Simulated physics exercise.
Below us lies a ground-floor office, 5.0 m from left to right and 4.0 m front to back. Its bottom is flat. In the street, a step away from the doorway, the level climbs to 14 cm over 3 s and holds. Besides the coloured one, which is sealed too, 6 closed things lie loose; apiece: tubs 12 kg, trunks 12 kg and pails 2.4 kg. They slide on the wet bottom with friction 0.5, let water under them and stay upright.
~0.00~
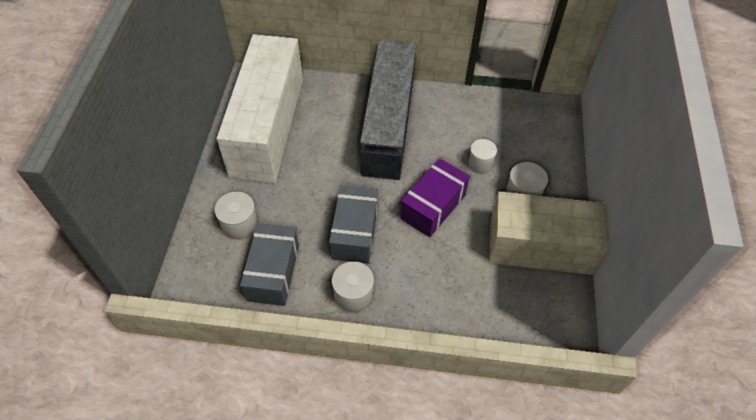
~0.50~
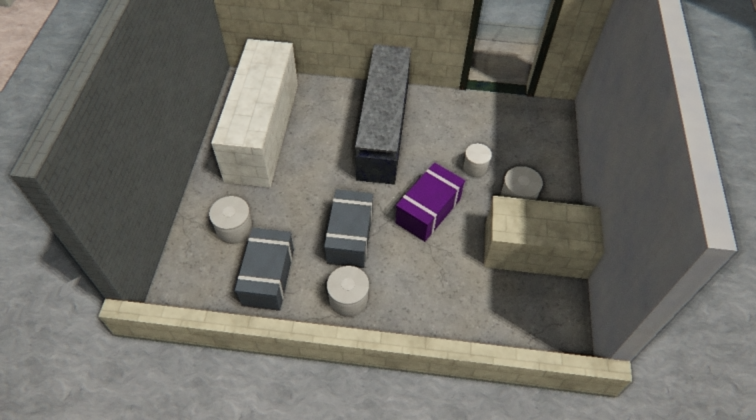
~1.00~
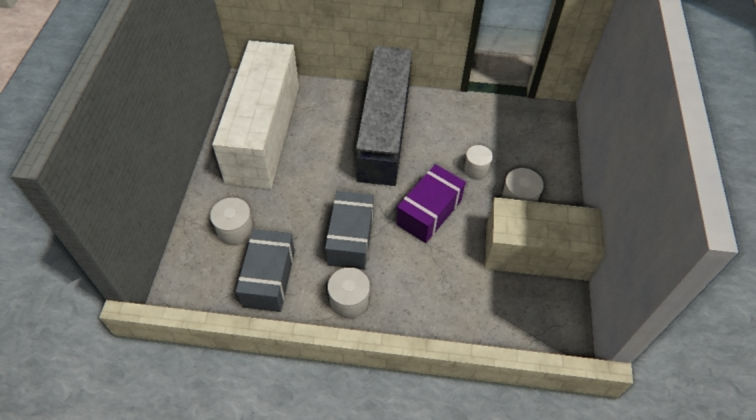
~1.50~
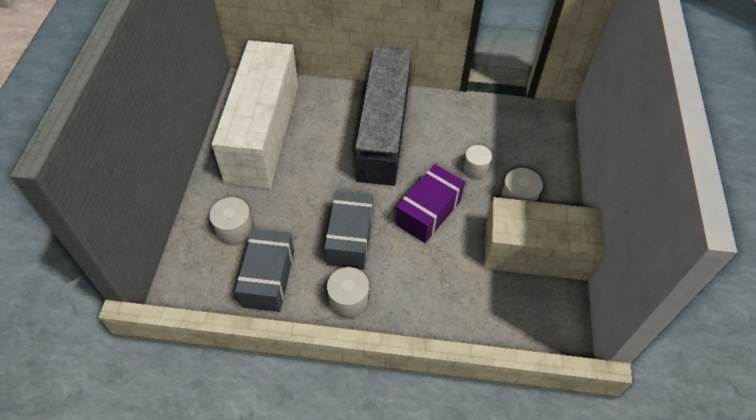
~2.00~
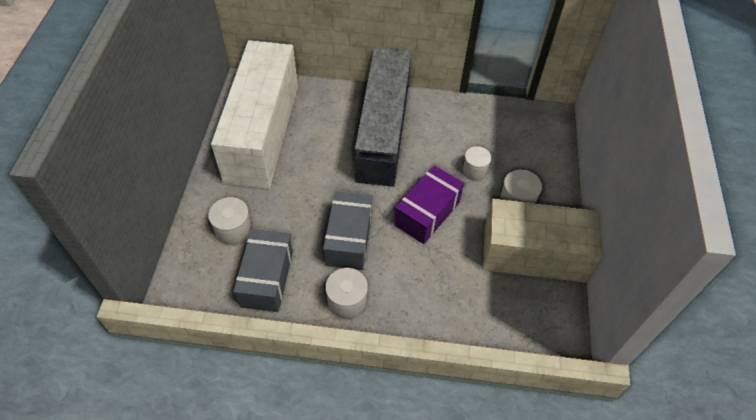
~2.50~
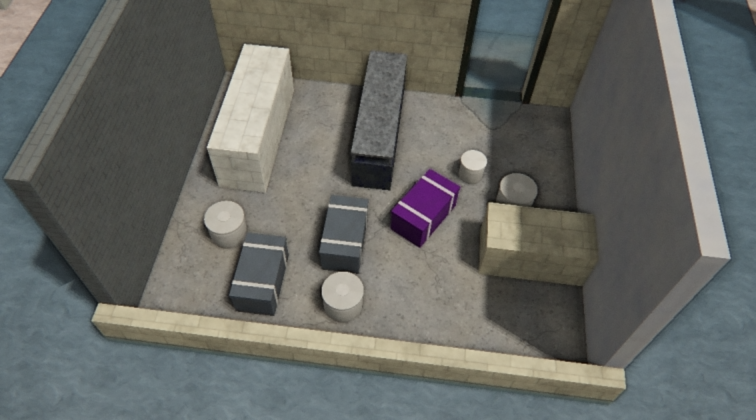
In this clip, seen from above, bluish water spreads over the ground around a walled room holding a purple trunk, two grey trunks and several pails, then a little enters at the doorway while the objects inside stay put.
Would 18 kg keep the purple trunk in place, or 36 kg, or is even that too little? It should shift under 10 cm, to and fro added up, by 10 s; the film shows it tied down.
I expect that only the larger load is enough.
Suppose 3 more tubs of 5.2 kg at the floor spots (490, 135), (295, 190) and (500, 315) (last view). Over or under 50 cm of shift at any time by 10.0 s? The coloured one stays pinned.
In that order: More, under, less.
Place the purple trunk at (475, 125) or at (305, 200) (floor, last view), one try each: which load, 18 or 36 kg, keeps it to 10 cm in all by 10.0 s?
In that order: It takes the larger; the smaller is enough.
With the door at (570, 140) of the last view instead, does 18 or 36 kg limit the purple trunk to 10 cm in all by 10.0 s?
Then only the larger load is enough.
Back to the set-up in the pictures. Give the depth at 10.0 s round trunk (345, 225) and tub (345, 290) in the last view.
About 2 and 2 cm.
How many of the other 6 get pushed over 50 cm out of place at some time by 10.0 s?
1 of them.
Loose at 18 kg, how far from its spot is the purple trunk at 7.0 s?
About 0 cm.
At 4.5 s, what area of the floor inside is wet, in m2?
Some 4.5 m2.
After 3.5 s the purple trunk would be 0 cm from its start with 18 kg and 0 cm from its start with 36 kg; 0 cm of water round it then.
After 4.5 s the purple trunk would be 0 cm from its start with 18 kg and 0 cm from its start with 36 kg; 2 cm of water round it then.
After 7.0 s the purple trunk would be 2 cm from its start with 18 kg and 0 cm from its start with 36 kg; 5 cm of water round it then.
After 10.0 s the purple trunk would be 48 cm from its start with 18 kg and 0 cm from its start with 36 kg; 6 cm of water round it then.
